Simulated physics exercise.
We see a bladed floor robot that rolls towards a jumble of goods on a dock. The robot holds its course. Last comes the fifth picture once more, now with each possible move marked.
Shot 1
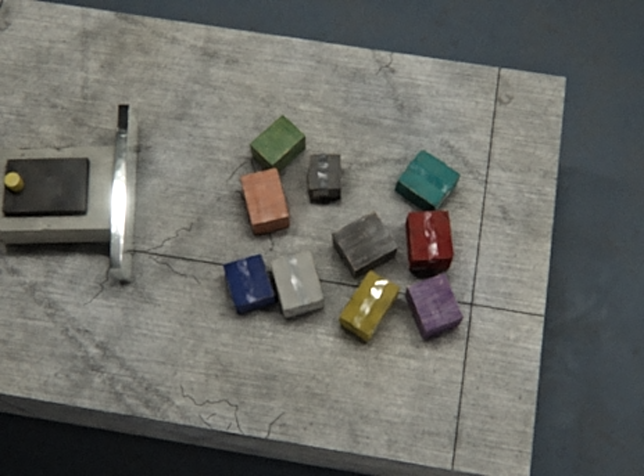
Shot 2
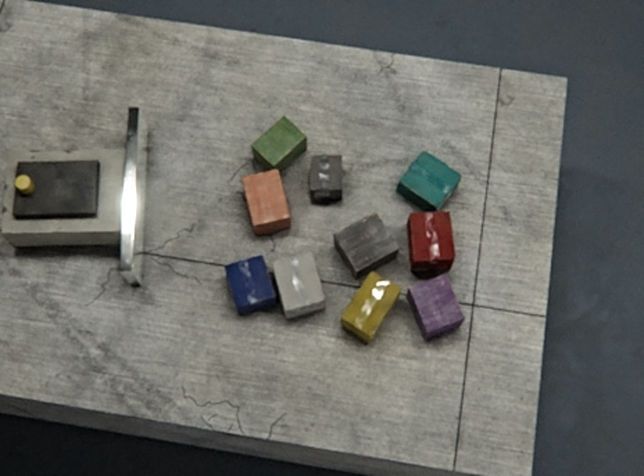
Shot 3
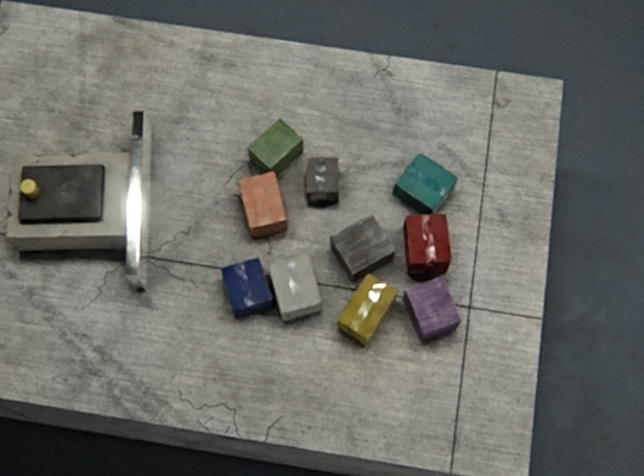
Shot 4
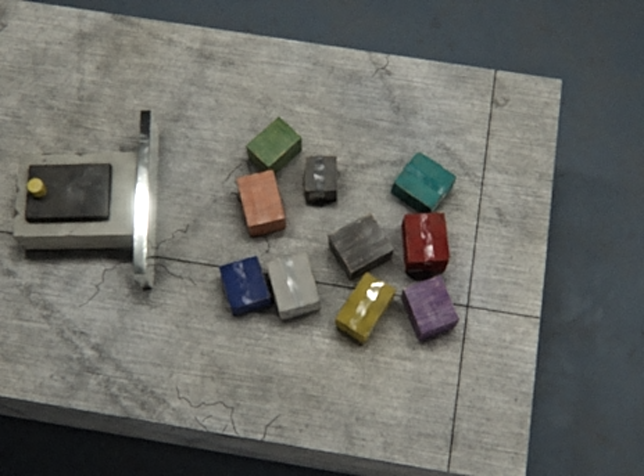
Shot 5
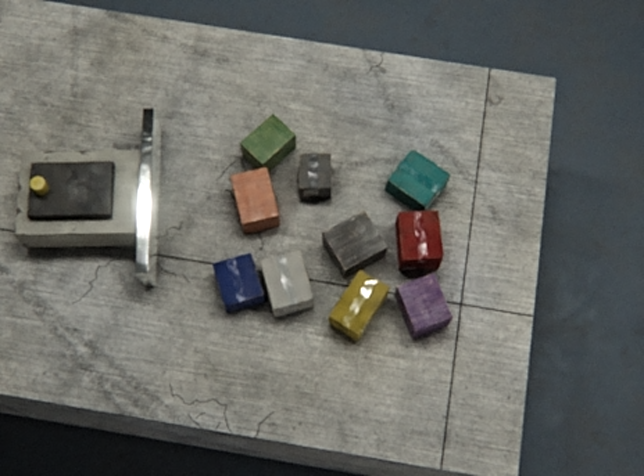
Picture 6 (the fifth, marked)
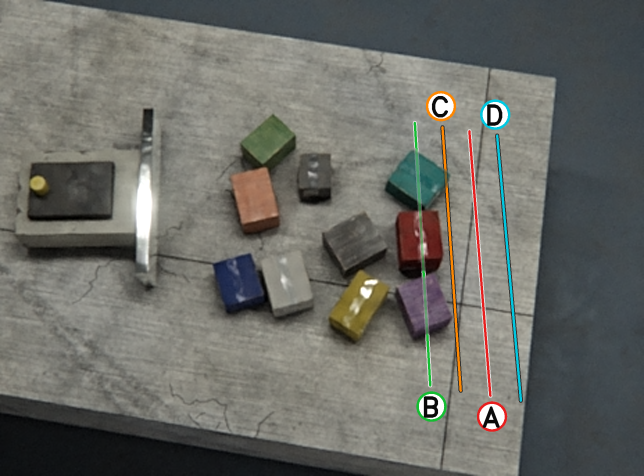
Bladed floor robot edging slightly right across a grey surface towards a jumble of coloured blocks, which stay in their places.
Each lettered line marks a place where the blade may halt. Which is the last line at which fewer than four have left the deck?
No farther than C.
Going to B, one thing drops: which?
The purple crate goes over.
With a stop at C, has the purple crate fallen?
Yes.
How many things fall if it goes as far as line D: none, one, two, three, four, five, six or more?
In all, six or more.
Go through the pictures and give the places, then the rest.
Turquoise parcel (427, 182); red box (429, 241); green crate (278, 146), in the first picture.
Robot (63, 188); black crate (365, 246), in the second picture.
Robot (68, 192); white box (296, 288), in the third picture.
Robot (75, 191); orange crate (262, 203), in the fourth picture.
Robot (77, 189); purple crate (423, 306); turquoise parcel (417, 182); red box (419, 241), in the fifth picture.
On the marked copy, A at (479, 257); B at (422, 248); C at (451, 253); D at (509, 262).
With C. Early on, robot (187, 207); green crate (288, 143); yellow parcel (365, 309).
Further on, robot (297, 224); purple crate (510, 317); yellow parcel (473, 326).
At the end, robot (384, 238); yellow parcel over the edge; purple crate over the edge; three fallen.
As for the rest, A drops five; B is within the limit but short; D drops seven.
